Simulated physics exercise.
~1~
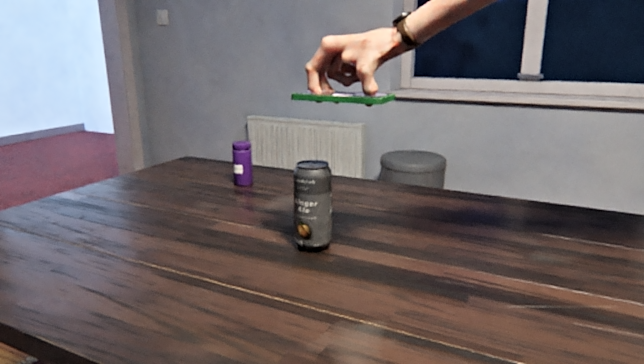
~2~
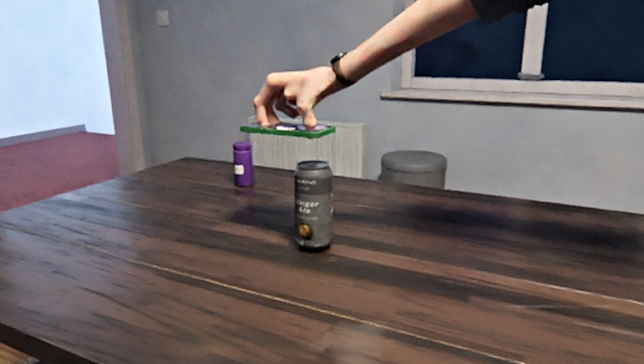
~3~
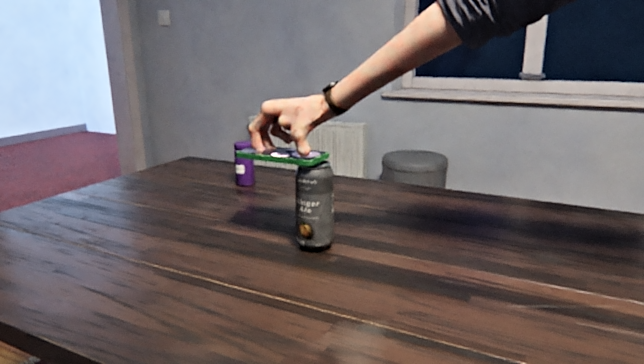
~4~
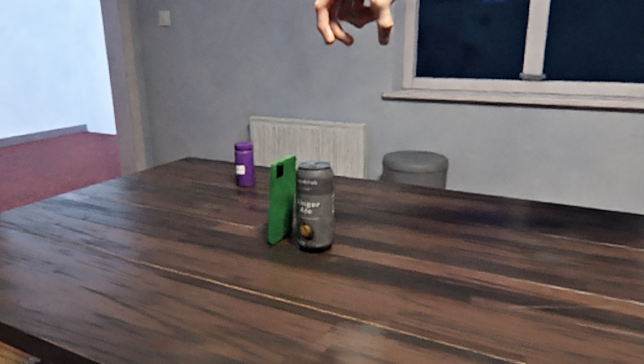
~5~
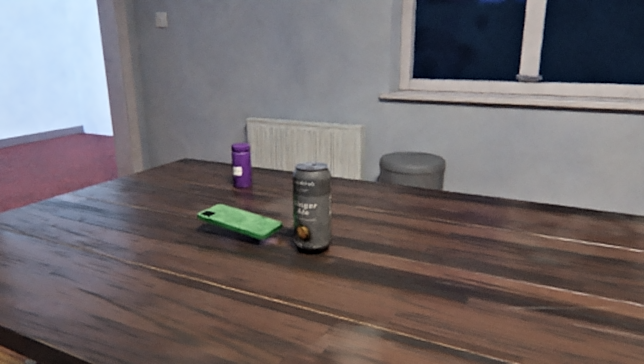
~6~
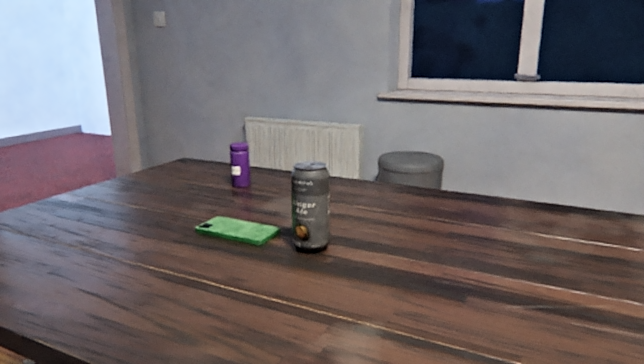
A green phone is held flat by a hand above a dark wooden table, where a grey can stands in front with a purple shaker farther back. The hand carries the phone to the left and lowers it until it rests on the can's top, jutting out over the left side. Once the hand lets go and draws back, the phone tips off and drops upright beside the can. It keeps turning over as it falls to the left, and ends lying flat on the table, with the can and shaker still standing in place.
